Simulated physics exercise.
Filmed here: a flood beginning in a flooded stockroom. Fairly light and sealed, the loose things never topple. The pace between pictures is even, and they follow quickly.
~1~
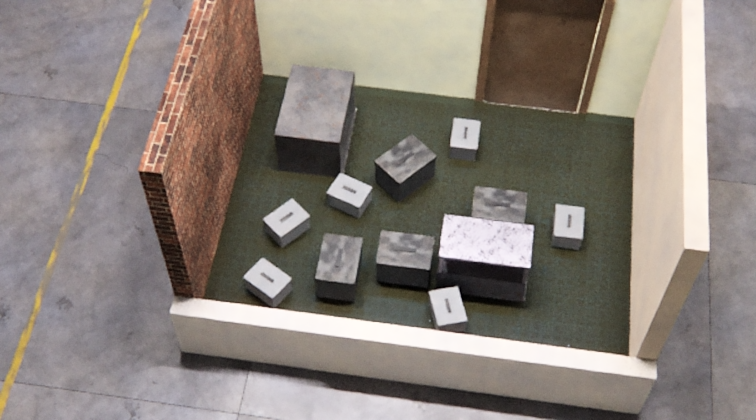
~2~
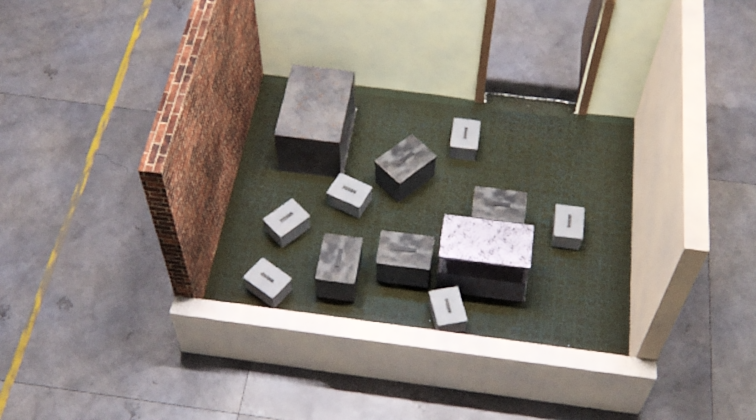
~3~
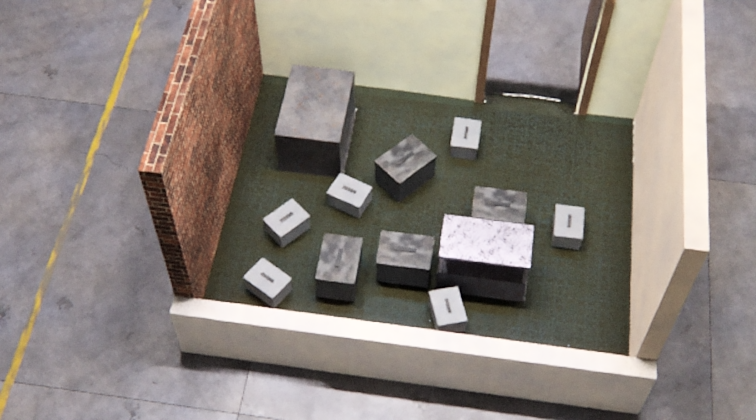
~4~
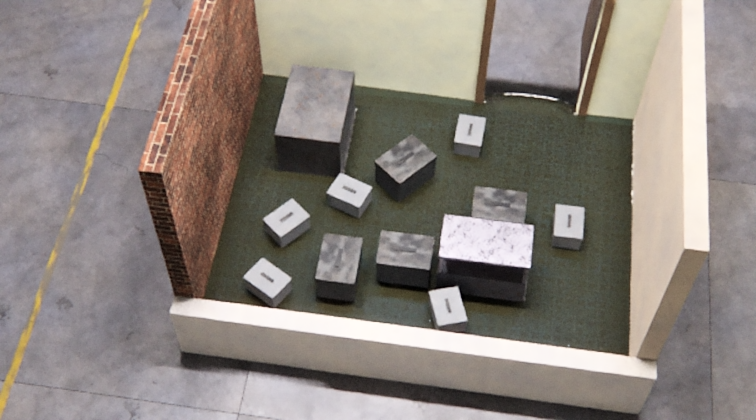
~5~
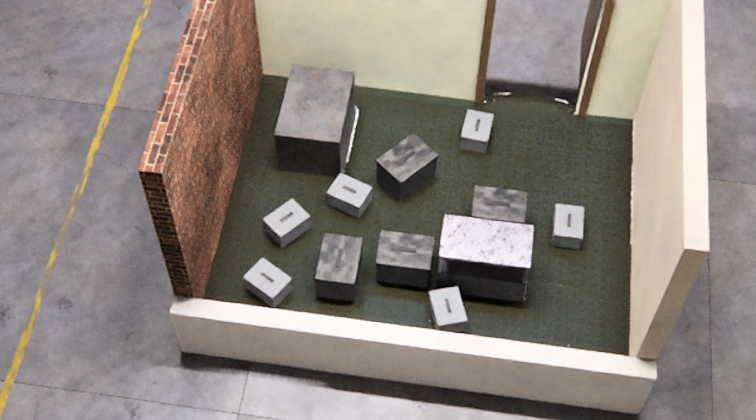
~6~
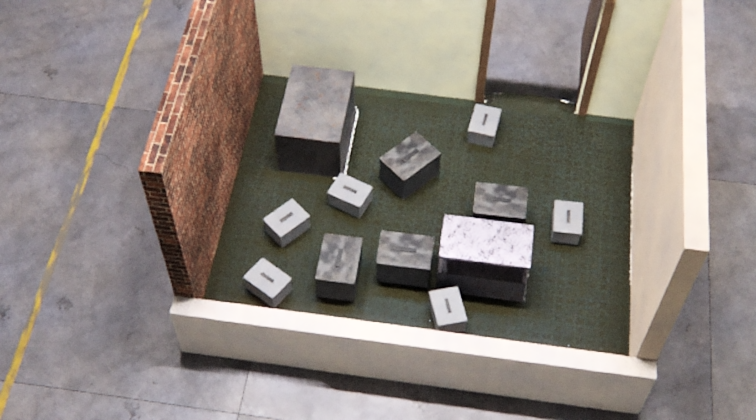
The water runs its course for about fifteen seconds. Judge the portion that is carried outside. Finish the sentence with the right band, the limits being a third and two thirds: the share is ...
The share is from a third to two thirds.
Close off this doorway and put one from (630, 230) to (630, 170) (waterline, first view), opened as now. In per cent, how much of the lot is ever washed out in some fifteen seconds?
About 30 %.
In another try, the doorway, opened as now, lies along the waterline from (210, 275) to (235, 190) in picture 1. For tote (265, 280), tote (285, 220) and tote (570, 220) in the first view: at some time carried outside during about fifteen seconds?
Looking at them in turn, number one is flushed away, number two is flushed away, and number three is held back.
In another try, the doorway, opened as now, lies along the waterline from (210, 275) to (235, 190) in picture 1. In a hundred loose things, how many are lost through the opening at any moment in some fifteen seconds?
Some 70 per cent.
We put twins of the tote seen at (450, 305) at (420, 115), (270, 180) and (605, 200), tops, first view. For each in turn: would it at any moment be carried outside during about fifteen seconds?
Summary in sequence: Exits at some point, never leaves, exits at some point.
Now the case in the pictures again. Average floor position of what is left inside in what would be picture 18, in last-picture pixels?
In the last view, somewhere about (433, 220).
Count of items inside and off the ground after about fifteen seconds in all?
So that is 6.
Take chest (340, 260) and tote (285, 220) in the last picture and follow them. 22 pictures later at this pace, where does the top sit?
Estimated positions: (386, 226); (333, 203).
A moment on, 0 of 10 are out; 10 afloat.
Next, 1 of 10 are out; 9 afloat.
Later, 3 of 10 are out; 7 afloat.
In the end, 4 of 10 are out; 6 afloat.
